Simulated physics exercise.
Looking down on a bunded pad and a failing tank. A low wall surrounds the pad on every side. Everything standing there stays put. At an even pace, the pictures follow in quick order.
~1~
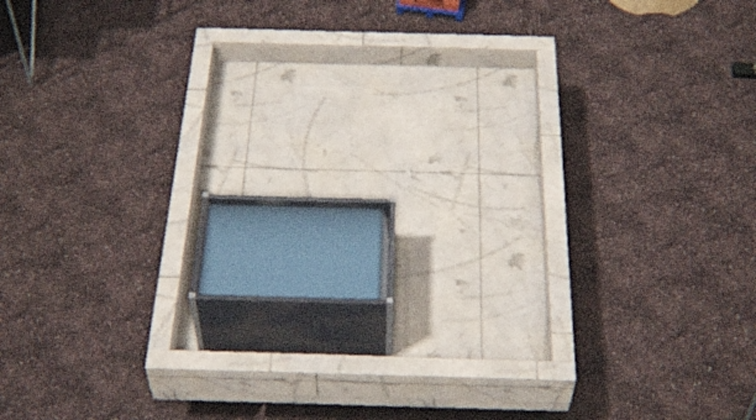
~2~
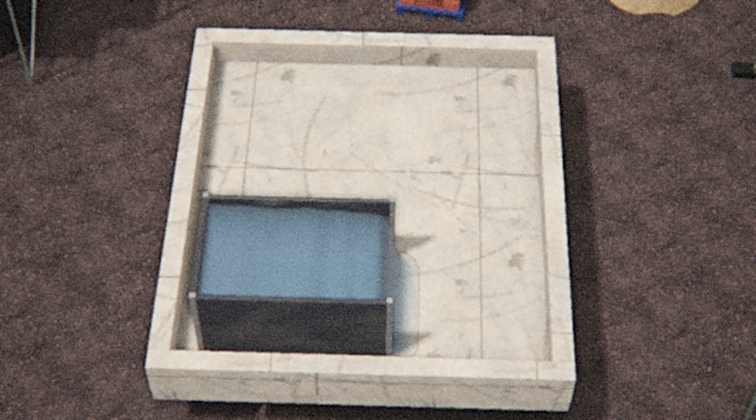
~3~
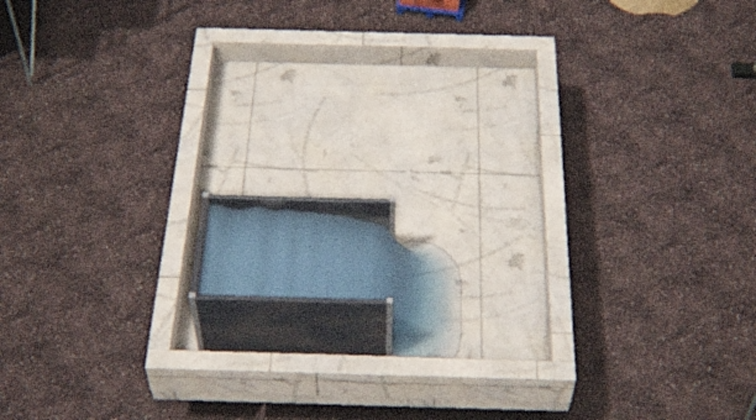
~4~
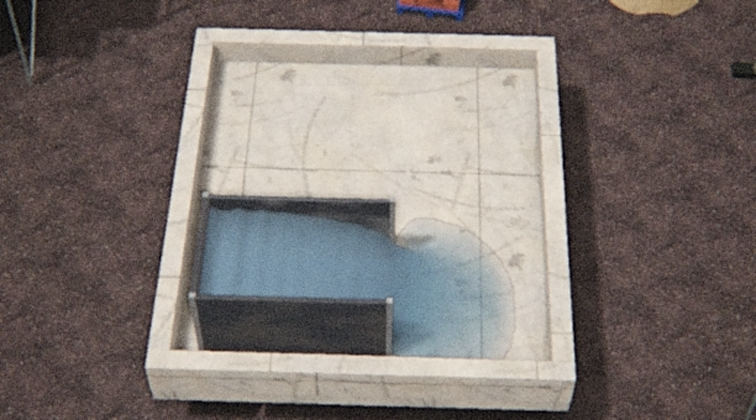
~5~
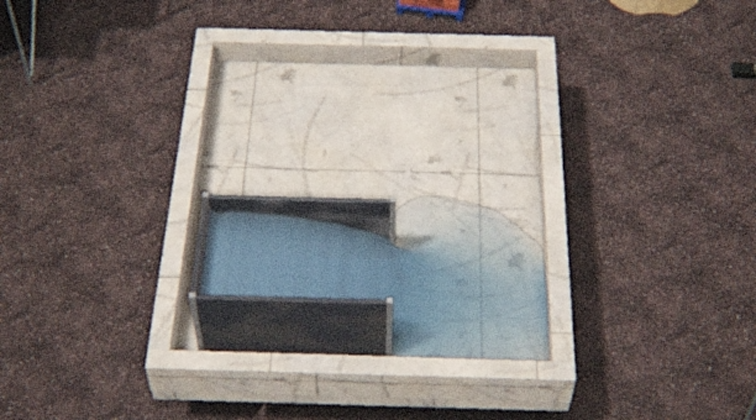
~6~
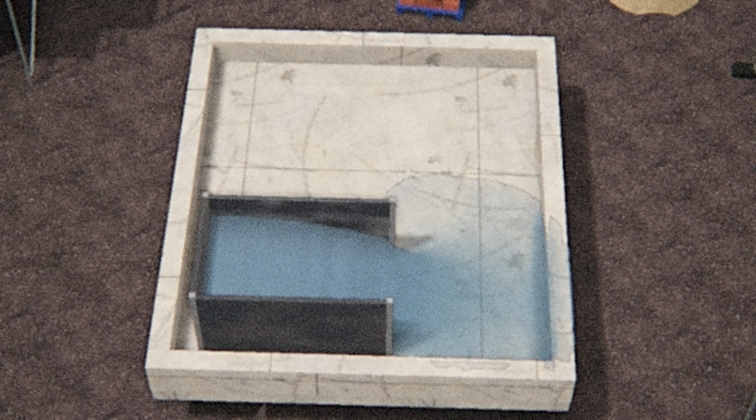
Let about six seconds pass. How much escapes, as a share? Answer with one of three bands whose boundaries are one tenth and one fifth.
The share is between one tenth and one fifth.
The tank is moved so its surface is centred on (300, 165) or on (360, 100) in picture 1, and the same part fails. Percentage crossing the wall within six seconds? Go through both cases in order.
10 %, then 16 %.
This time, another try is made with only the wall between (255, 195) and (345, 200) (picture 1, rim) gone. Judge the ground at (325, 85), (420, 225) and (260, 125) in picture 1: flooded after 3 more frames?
Soaked, soaked, soaked.
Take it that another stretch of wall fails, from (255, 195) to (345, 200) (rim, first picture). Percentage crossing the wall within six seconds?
Estimated share: Roughly 4 %.
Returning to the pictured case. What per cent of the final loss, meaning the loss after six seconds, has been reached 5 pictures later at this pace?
I'd estimate close to 25 per cent.
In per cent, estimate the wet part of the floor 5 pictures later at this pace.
Around 40 percent.
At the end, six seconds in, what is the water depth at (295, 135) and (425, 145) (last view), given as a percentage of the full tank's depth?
About 12 per cent at the first place and 12 per cent at the second.
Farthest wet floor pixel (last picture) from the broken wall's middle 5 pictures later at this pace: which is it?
My guess would be about (534, 70).
A moment on, water covers 30 % of the floor; the low wall has let 0 % over.
Next, water covers 35 % of the floor; the low wall has let 3 % over.
Then, water covers 50 % of the floor; the low wall has let 12 % over.
Later, water covers 75 % of the floor; the low wall has let 13 % over.
In the end, water covers 85 % of the floor; the low wall has let 13 % over.
